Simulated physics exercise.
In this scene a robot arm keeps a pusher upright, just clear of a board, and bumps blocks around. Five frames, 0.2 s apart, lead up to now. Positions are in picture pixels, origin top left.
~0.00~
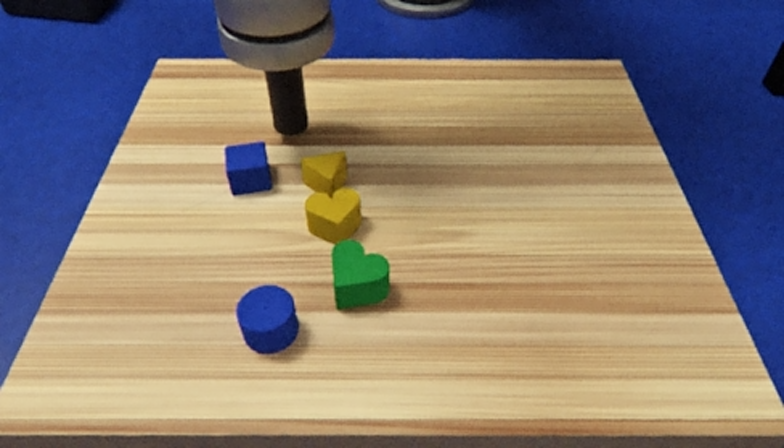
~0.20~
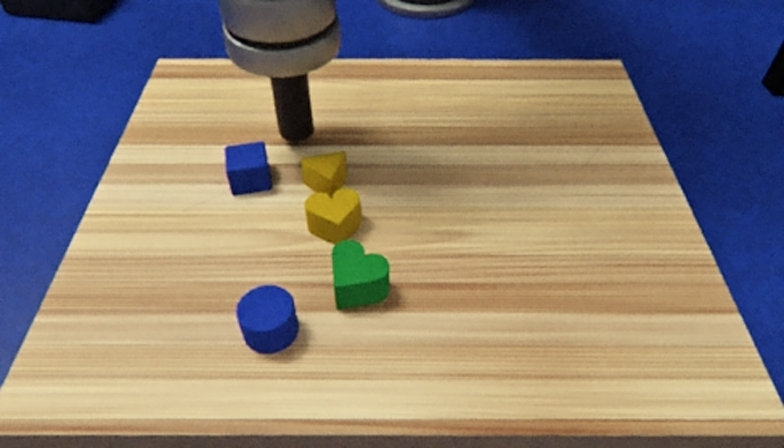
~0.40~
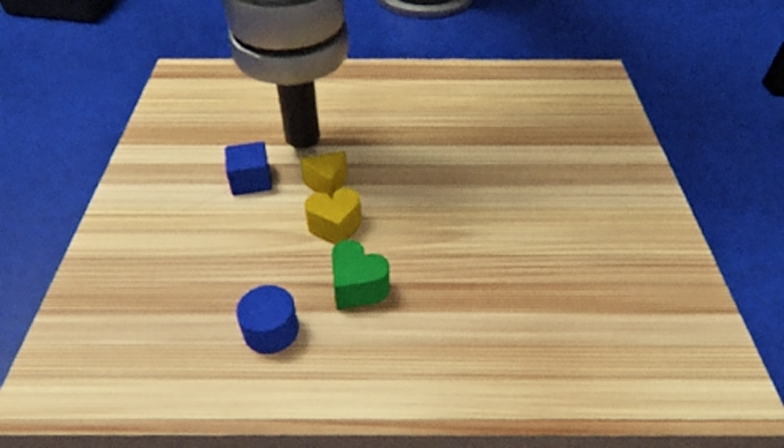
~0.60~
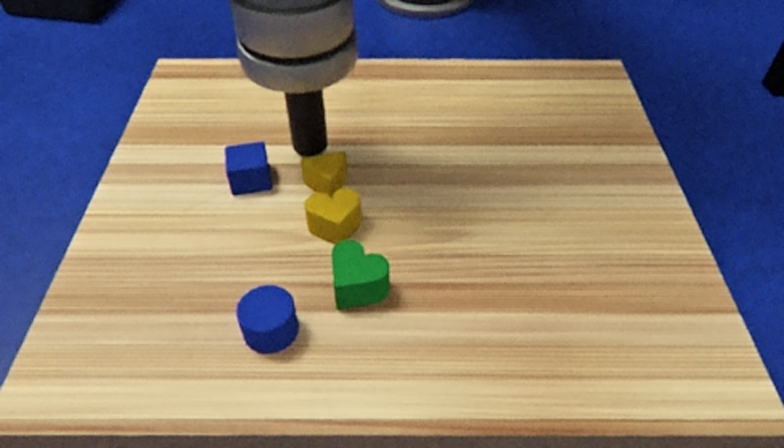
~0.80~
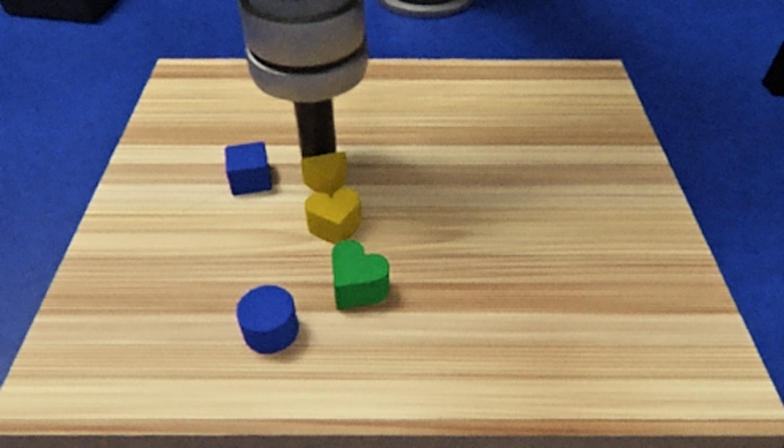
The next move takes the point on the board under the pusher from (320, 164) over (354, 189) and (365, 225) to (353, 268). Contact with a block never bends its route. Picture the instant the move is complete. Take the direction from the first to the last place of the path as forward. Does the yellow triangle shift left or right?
My prediction: Rightwards.
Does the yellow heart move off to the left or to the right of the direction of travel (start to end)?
It's set to shift right.
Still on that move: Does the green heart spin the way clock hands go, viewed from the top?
No, that is not how it ends up.
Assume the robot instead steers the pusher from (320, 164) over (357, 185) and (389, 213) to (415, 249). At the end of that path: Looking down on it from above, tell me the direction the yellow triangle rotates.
From above, clockwise.
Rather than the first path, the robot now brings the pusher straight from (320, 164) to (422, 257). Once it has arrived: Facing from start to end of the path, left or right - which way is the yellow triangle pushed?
It shifts rightward.
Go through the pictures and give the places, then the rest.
Pusher tip at (291, 125); block tops, blue circle at (265, 307); yellow triangle at (326, 162); yellow heart at (333, 203); green heart at (356, 264), in the first frame.
Pusher at (297, 131); blocks unchanged, in the second frame.
Pusher at (303, 138); blocks unchanged, in the third frame.
Pusher at (310, 145); blocks unchanged, in the fourth frame.
Pusher at (319, 153); blue circle at (265, 307); yellow triangle at (326, 162); yellow heart at (333, 203); green heart at (356, 264), in the fifth frame.
On the path given first. One third of the way, pusher at (355, 179); yellow triangle at (348, 191), turned 45° clockwise; yellow heart at (334, 218), turned 15° clockwise.
Two thirds of the way, pusher at (364, 216); yellow triangle at (349, 231), turned 65° clockwise; yellow heart at (318, 254), turned 55° clockwise; green heart at (356, 284), turned 55° anticlockwise.
At the end, pusher at (352, 258); blue circle at (253, 315); yellow triangle at (338, 273), turned 40° clockwise; yellow heart at (299, 286), turned 95° clockwise; green heart at (356, 310), turned 100° anticlockwise.
